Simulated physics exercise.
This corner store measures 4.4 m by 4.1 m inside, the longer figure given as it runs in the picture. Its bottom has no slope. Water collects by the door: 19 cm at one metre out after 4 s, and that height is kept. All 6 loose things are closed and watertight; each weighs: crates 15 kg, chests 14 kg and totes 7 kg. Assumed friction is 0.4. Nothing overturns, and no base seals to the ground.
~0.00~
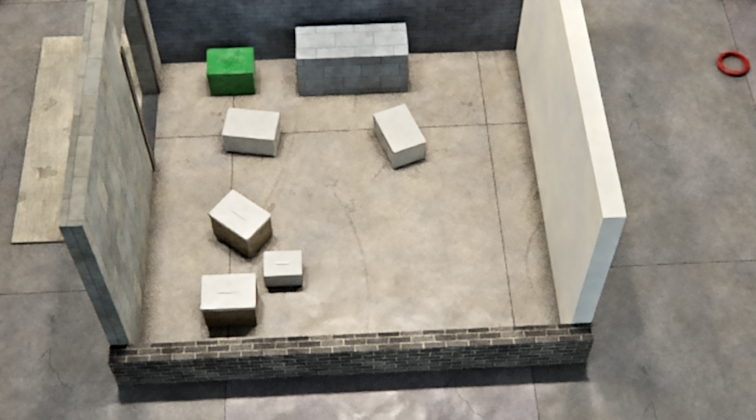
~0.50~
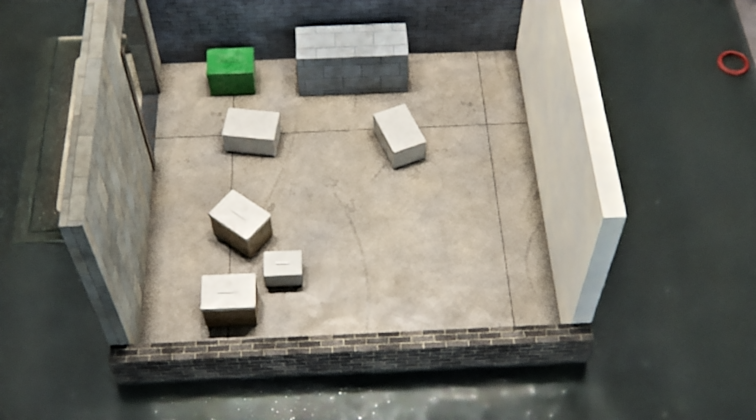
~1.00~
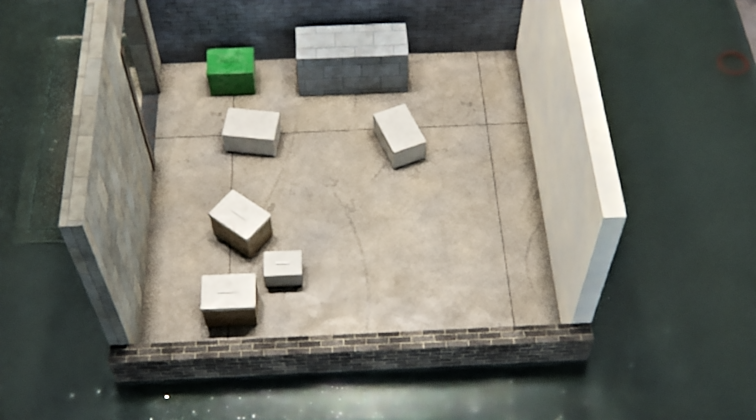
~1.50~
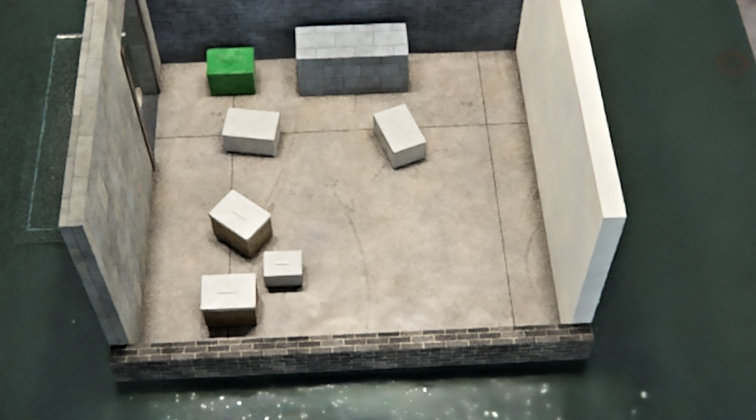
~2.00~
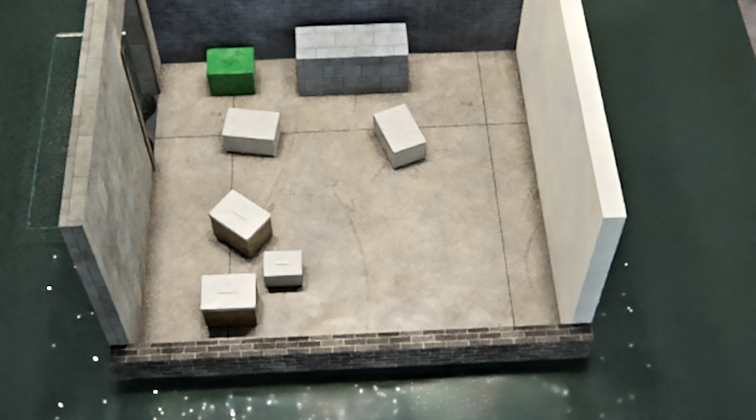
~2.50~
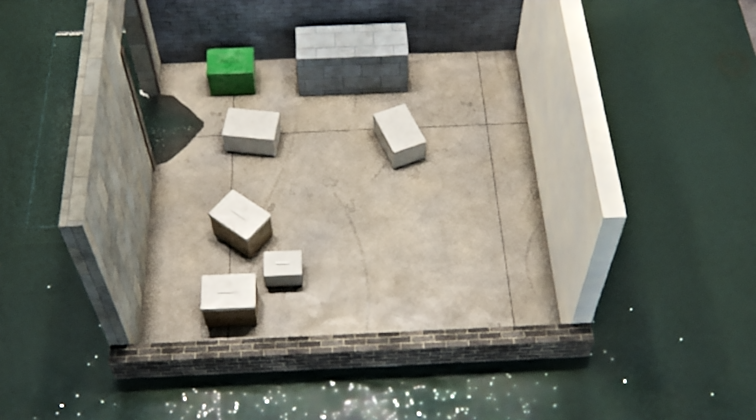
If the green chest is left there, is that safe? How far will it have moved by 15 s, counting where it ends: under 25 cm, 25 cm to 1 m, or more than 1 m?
Watch - it'll head off a good distance.
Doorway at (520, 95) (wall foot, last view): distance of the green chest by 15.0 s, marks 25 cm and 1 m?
Then the green chest would have shifted modestly.
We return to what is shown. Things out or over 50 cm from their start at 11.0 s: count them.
By that point, 3.
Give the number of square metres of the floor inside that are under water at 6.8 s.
That flooded area is roughly 13 m2.
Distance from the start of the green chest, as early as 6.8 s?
Roughly 50 cm.
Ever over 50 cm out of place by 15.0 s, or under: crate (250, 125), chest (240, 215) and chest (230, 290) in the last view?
In that order: Above, below, below.
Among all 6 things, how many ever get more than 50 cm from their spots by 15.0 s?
3 in all.
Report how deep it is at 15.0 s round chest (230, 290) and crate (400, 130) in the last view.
Depth approx. 6 cm / 11 cm.
After 3.5 s the green chest is near (230, 61), 0.0 m from its start, aground; 0 afloat.
After 6.8 s the green chest is near (269, 61), 0.5 m from its start, afloat; 1 afloat.
After 11.0 s the green chest is near (429, 137), 2.6 m from its start, afloat; 3 afloat.
After 15.0 s the green chest is near (526, 165), 3.7 m from its start, afloat; 5 afloat.
